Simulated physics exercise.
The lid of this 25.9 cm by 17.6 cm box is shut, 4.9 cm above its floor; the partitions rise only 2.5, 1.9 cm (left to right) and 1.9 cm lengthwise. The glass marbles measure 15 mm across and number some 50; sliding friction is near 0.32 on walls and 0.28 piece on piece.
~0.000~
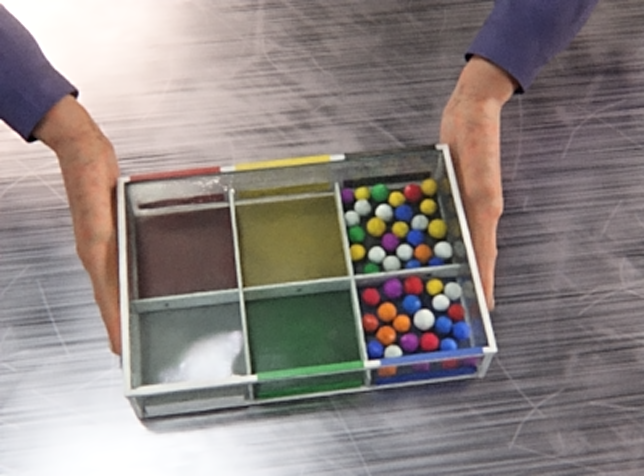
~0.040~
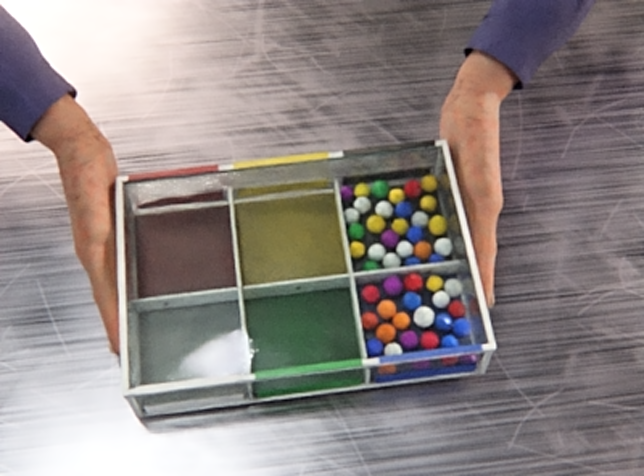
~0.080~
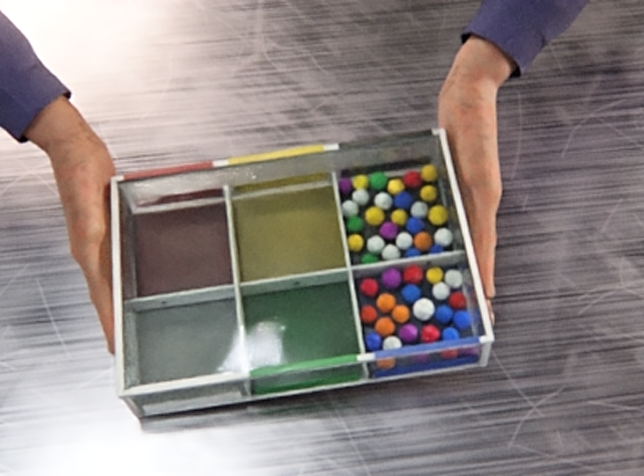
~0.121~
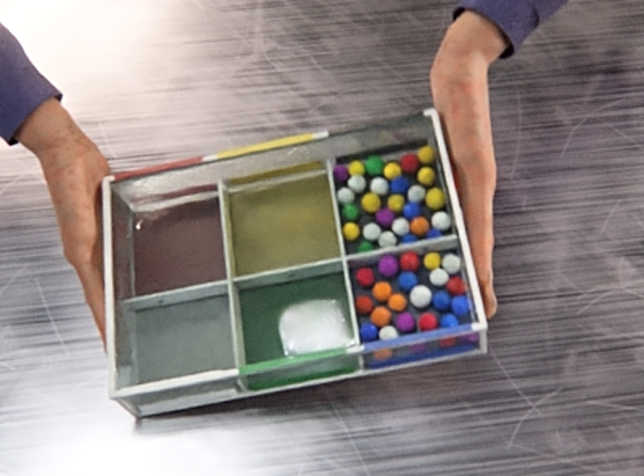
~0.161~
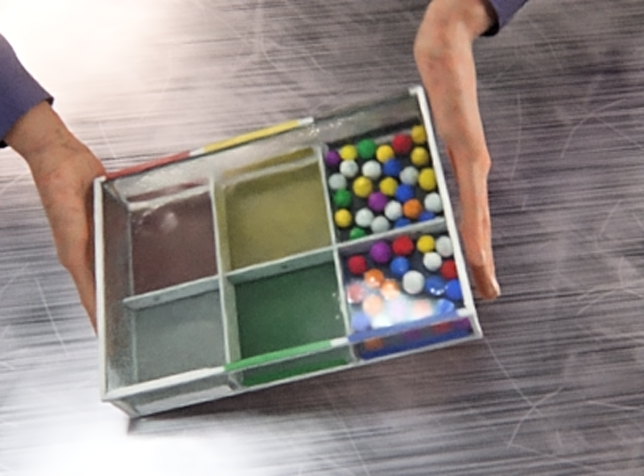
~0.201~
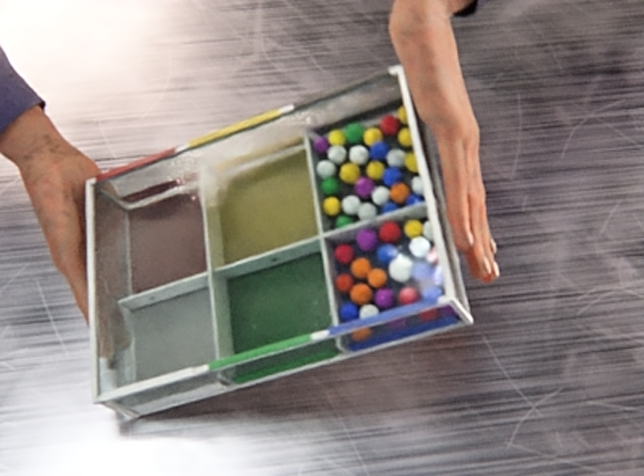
A shallow clear-lidded box, held at its ends by two hands in dark blue sleeves, is seen from above over a scratched, shiny grey surface. Its six compartments show dull red, yellow, grey and green floors, with multicoloured marbles filling the two on the right. The hands turn the box counterclockwise, slowly then faster, its right end rising, while a white glare slides rightward across the lid and the marbles stay in their compartments.
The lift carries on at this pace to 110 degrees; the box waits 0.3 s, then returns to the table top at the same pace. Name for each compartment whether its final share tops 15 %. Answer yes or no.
Red compartment: Yes; blue compartment: No; green compartment: No; yellow compartment: No; white compartment: Yes; black compartment: No.
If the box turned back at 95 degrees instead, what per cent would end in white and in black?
White 55, black 0.
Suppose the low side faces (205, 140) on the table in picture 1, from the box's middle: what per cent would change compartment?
Some 70 per cent.
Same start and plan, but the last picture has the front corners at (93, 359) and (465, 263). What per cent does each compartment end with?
Red 80; blue 0; green 0; yellow 20; white 0; black 0.
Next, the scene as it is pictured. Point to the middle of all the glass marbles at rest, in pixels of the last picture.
At about (193, 324).
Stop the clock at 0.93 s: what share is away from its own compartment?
Roughly 90 per cent.
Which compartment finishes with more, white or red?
The white one has more.
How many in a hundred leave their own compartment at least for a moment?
About 100 per cent.
After 0.93 s, tilt 110 degrees; red 30 %, green 25 %, white 35 %, black 5 %.
After 1.42 s, tilt 59 degrees; red 30 %, white 65 %, black 5 %.
After 1.98 s, tilt 0 degrees; red 30 %, white 65 %.
By 2.9 s all is still; red 30 %, blue 0 %, green 0 %, yellow 0 %, white 65 %, black 0 %.
